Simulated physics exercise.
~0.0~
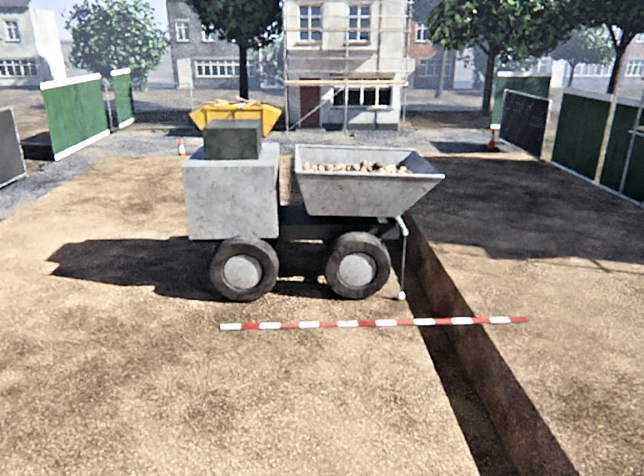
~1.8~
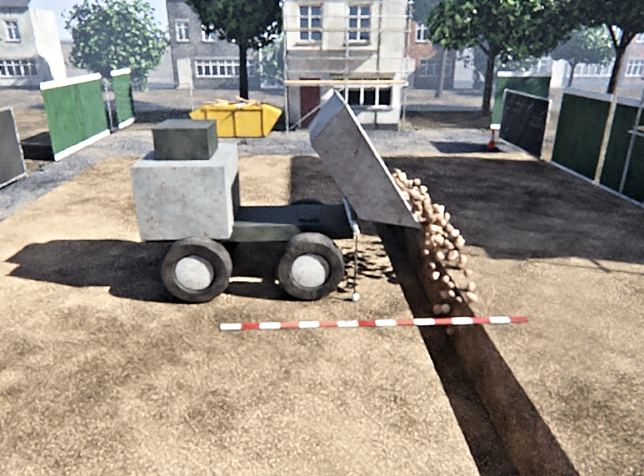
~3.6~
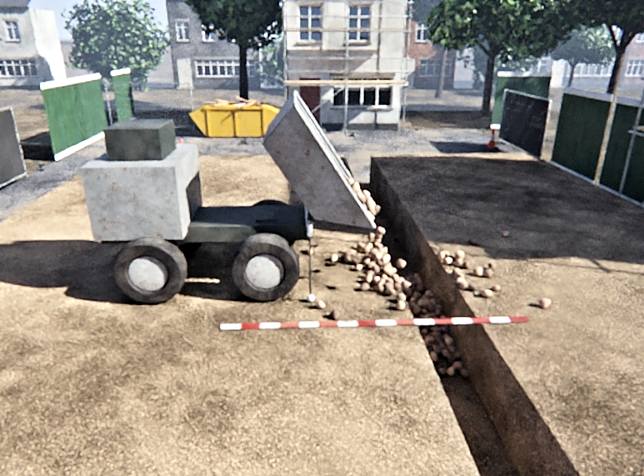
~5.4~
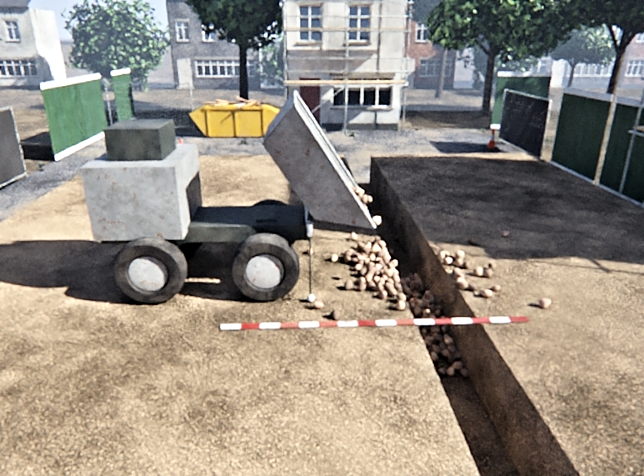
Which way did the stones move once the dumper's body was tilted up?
The stones moved down, spilling off the lower edge of the tilted body towards the ground and the trench.
